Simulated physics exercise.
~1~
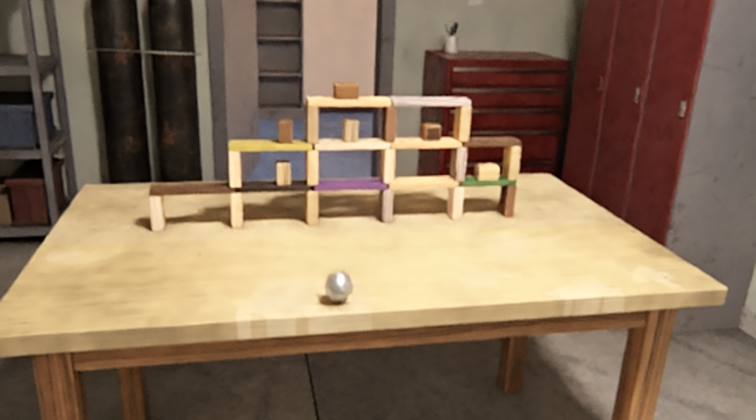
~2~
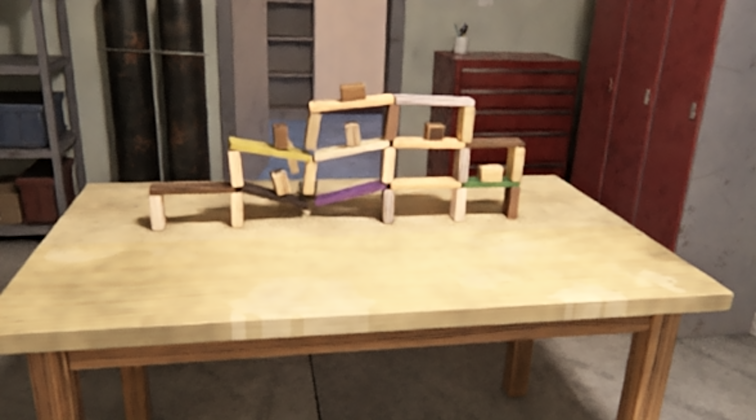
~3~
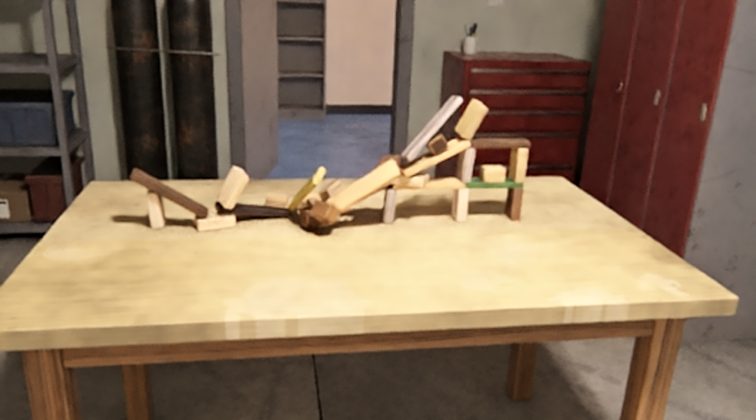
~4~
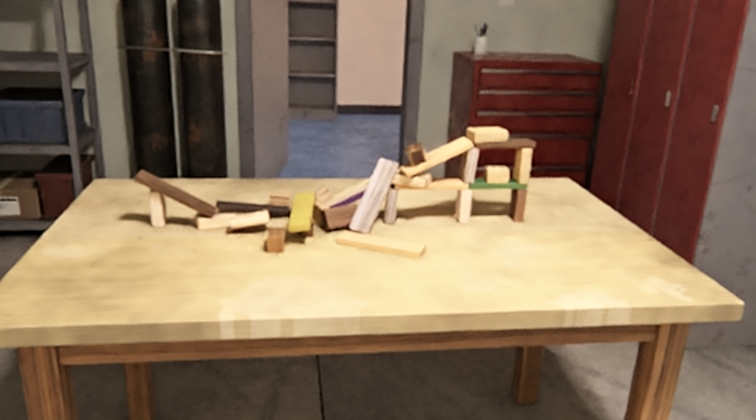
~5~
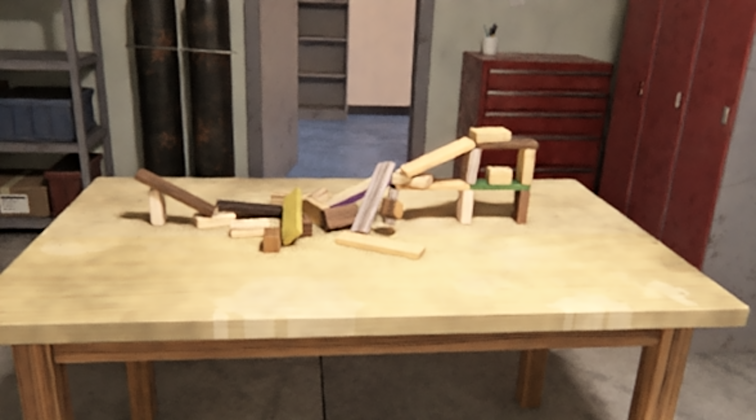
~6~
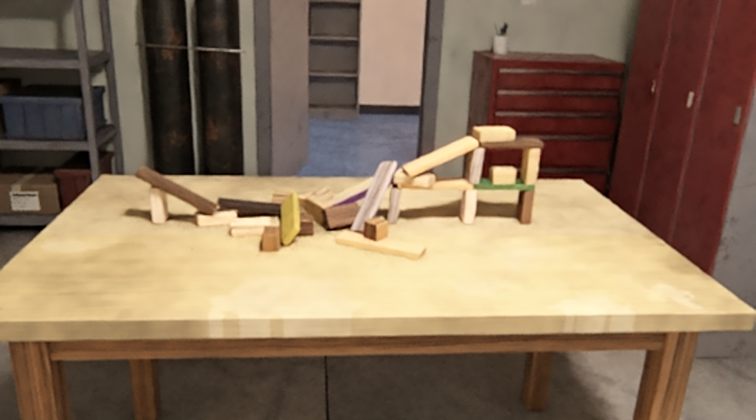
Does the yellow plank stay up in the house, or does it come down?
It comes down, ending tipped on its side among the fallen pieces on the table.
To begin with, a steel ball sits in front of a three-storey house of loose wooden posts and planks on a table, with small blocks on its floors. The ball moves in toward the house, and the yellow and purple planks tilt as the part around them starts to give way. The middle then collapses, the upper floors pitching over and the yellow plank tumbling down. Pieces settle in a heap, with one pale plank flat in front. At the end, the right side with its green plank still stands, while the purple plank leans in the wreckage.
